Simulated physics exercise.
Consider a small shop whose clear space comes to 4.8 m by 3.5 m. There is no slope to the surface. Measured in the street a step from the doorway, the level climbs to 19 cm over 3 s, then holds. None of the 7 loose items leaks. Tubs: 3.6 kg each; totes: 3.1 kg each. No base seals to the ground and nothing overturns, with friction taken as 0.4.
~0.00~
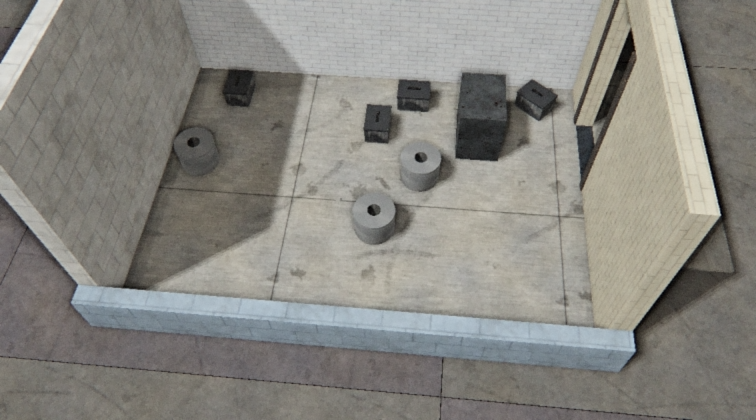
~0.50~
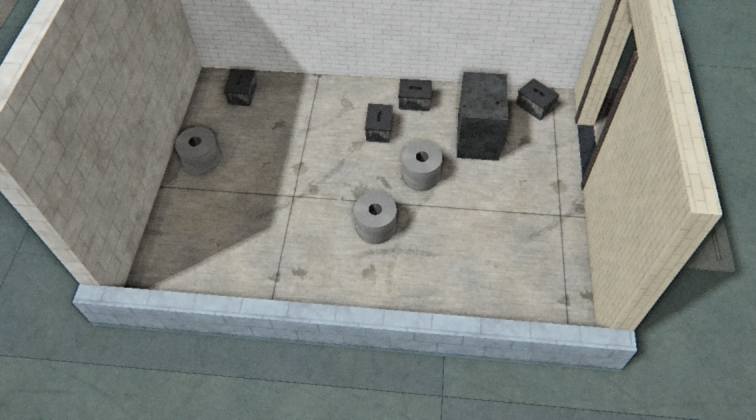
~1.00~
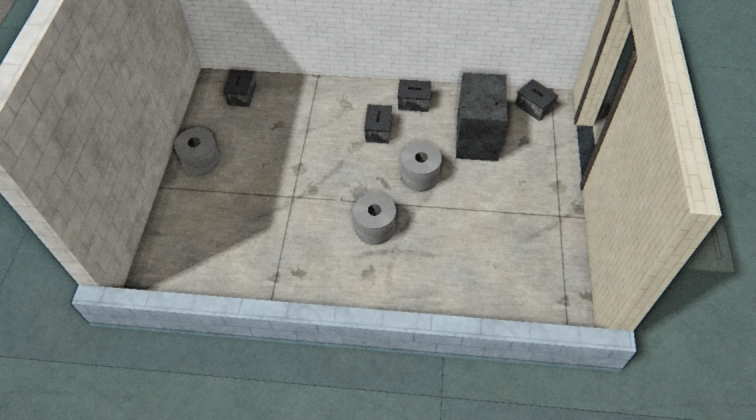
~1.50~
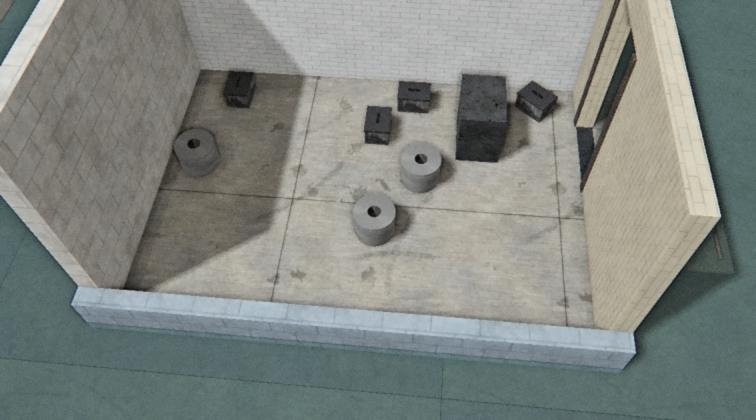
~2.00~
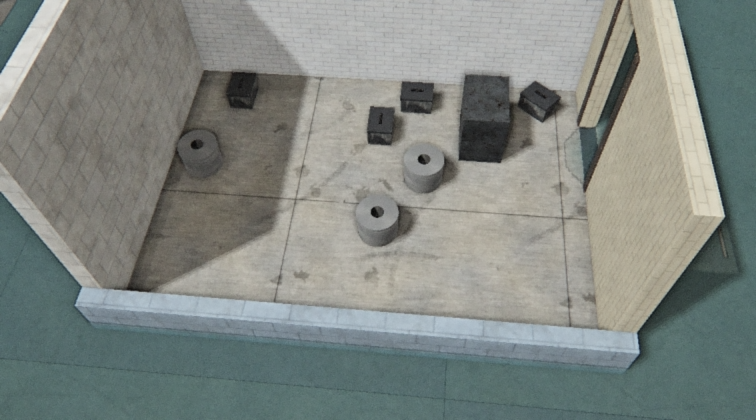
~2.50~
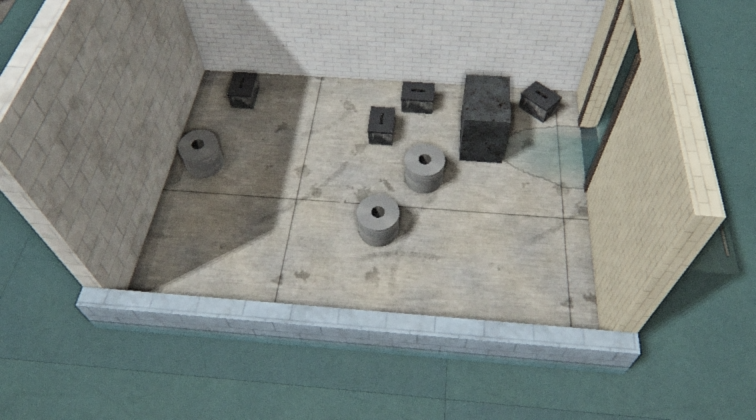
A small open-topped shop with dark blocks and grey cylinders standing still as greenish water covers the ground outside, then enters through the right-hand doorway.
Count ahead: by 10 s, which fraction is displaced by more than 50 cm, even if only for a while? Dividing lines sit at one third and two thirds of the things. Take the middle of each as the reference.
My call: Two thirds or more of them.
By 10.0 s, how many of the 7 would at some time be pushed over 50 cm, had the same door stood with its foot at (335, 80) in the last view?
Then it comes to 4 of them.
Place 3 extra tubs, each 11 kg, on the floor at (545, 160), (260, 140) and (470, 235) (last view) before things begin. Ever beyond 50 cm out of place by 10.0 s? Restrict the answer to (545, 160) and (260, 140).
Taking them in order, the first is above the threshold and the second is below the threshold.
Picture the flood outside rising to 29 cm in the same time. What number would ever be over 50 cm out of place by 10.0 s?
Then it comes to 6.
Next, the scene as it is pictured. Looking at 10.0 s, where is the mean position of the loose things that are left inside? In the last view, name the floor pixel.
(279, 154).
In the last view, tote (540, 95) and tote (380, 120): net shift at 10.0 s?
In that order: 10 cm, 140 cm.
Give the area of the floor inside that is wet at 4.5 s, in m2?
About 6.0 m2.
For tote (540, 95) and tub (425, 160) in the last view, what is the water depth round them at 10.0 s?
I'd put it at 10 cm and 4 cm respectively.
After 3.5 s 0 of 7 are over 50 cm from their spots; 0 afloat.
After 4.5 s 0 of 7 are over 50 cm from their spots; 1 afloat.
After 7.0 s 4 of 7 are over 50 cm from their spots; 1 afloat.
After 10.0 s 5 of 7 are over 50 cm from their spots, and 5 have been at some point; 7 afloat.
